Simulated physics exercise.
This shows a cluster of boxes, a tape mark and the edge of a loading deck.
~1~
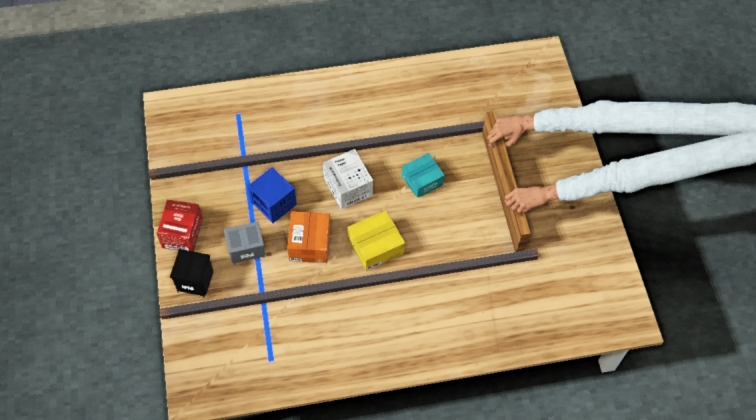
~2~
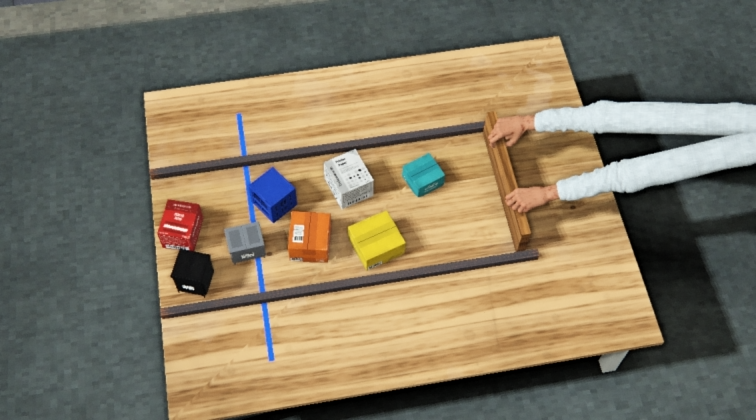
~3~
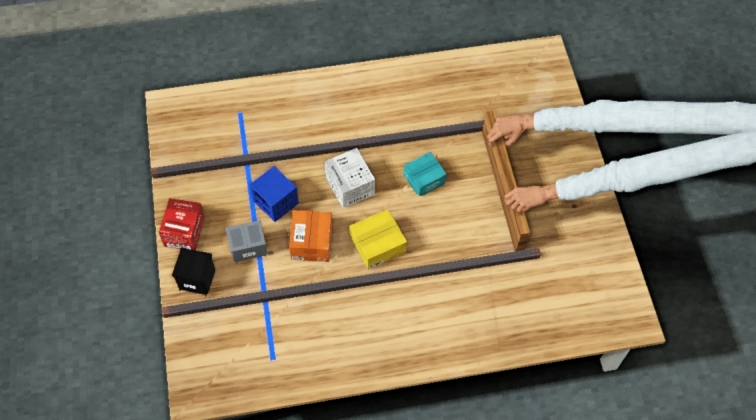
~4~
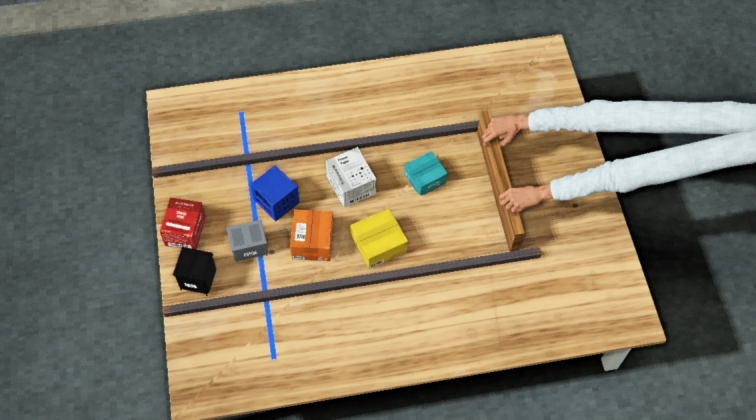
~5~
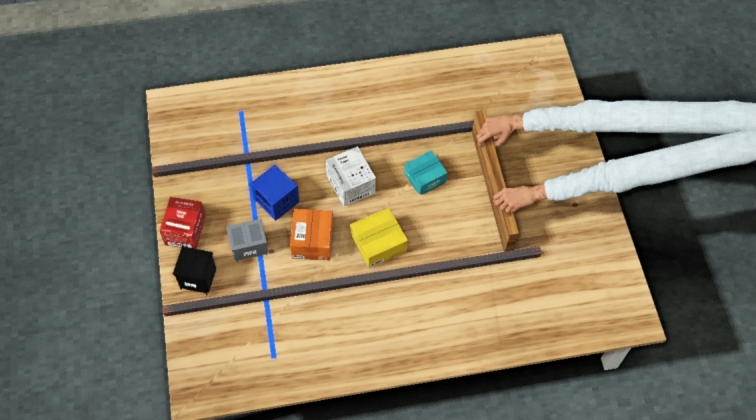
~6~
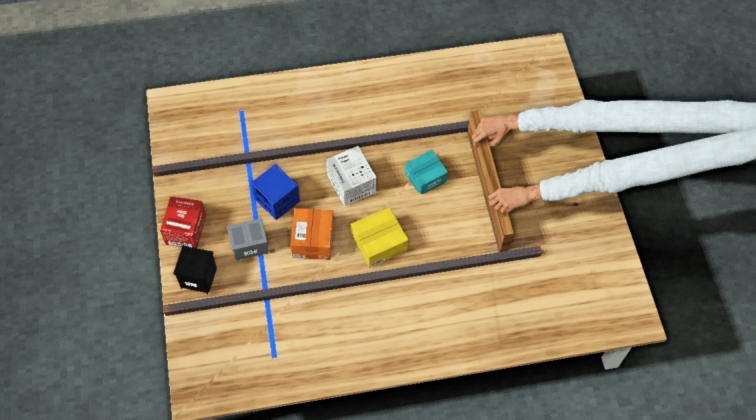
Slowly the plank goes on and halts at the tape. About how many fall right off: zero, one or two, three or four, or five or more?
Outcome: The number that fall off is one or two.
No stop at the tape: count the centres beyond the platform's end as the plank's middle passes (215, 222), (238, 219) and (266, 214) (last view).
Place by place, 5, 4 and 1.
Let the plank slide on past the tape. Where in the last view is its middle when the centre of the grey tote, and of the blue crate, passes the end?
At (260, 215) for the grey tote; at (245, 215) for the blue crate.
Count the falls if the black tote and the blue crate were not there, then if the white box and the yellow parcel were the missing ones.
0 in the first case, 0 in the second.
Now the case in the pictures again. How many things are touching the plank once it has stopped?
2 of them.
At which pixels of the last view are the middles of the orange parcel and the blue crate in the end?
Near (195, 252) and (167, 206).
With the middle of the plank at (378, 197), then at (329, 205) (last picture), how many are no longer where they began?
3 and 6.
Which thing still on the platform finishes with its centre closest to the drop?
The black tote.
A little later, none off yet; red box at rest near (184, 223); black tote at rest near (196, 270); grey tote at rest near (248, 240).
Next, none off yet; red box at rest near (184, 223); black tote at rest near (196, 270); grey tote shifted a little near (238, 241).
When it is over, the number that fall off is one or two; down, grey tote and red box.
